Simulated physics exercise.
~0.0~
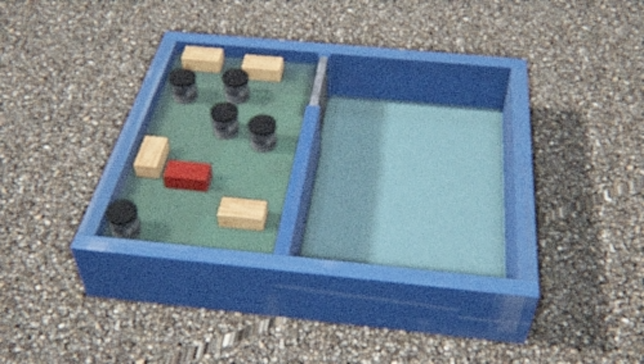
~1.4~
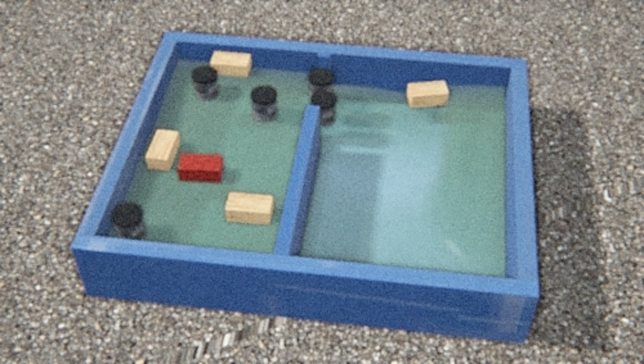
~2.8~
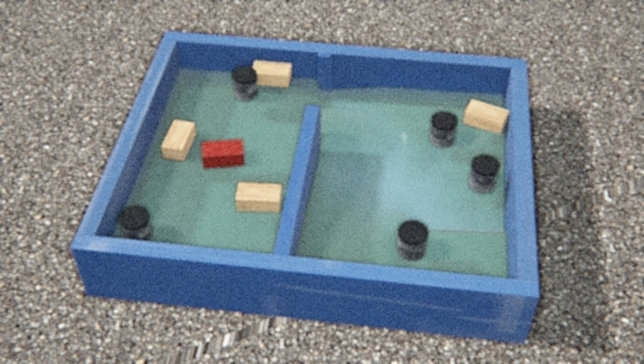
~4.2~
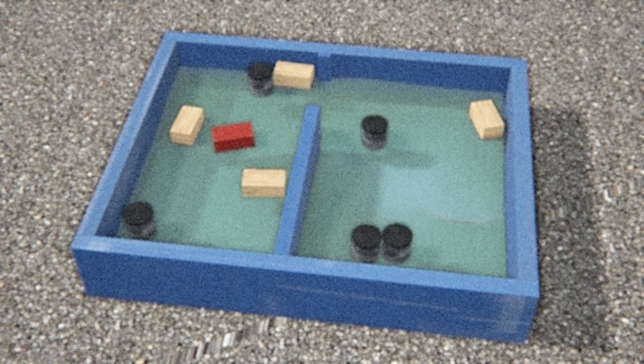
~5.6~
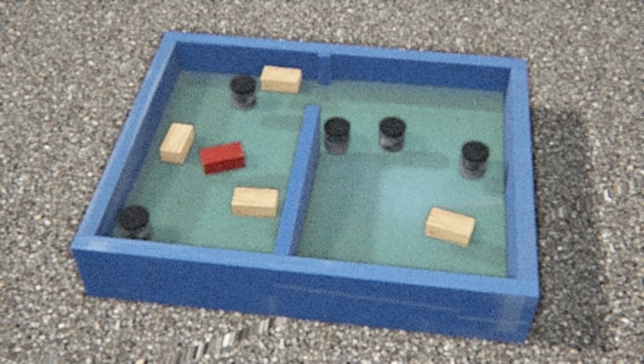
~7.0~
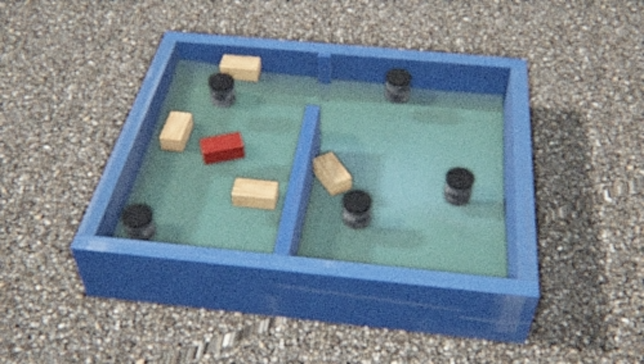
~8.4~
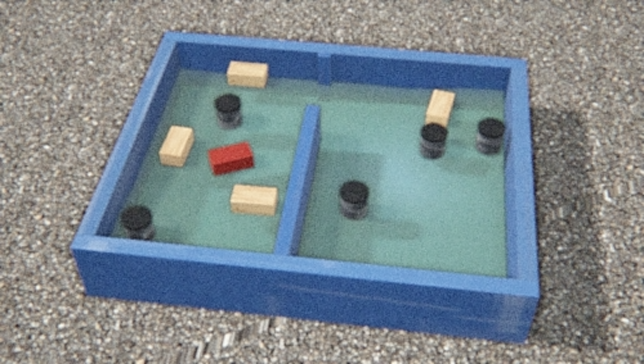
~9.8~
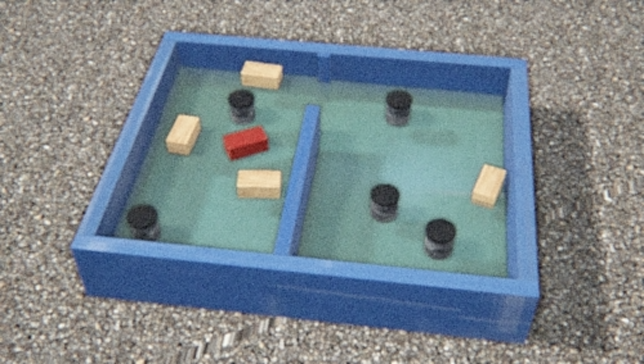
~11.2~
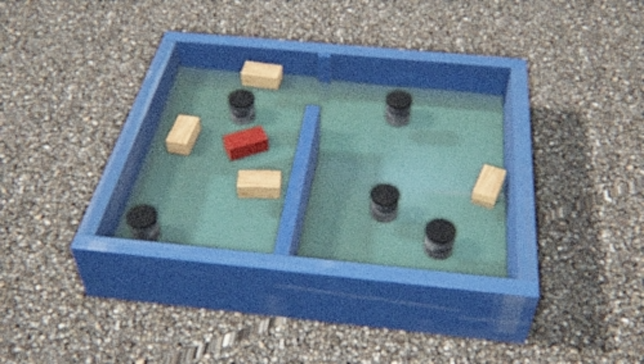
On a bed of gravel sits a blue tray split by a divider, with dark-capped jars, pale wooden blocks and one red block crowded in the left part and water in both. The far section of the divider disappears, and two jars and a pale block drift right through the gap, with a third jar close behind. Those four pieces swirl widely around the right part, down to the near wall and back up, several times. Meanwhile the red block and its neighbours shift only slightly. Finally everything rests, the red block still left of the divider.
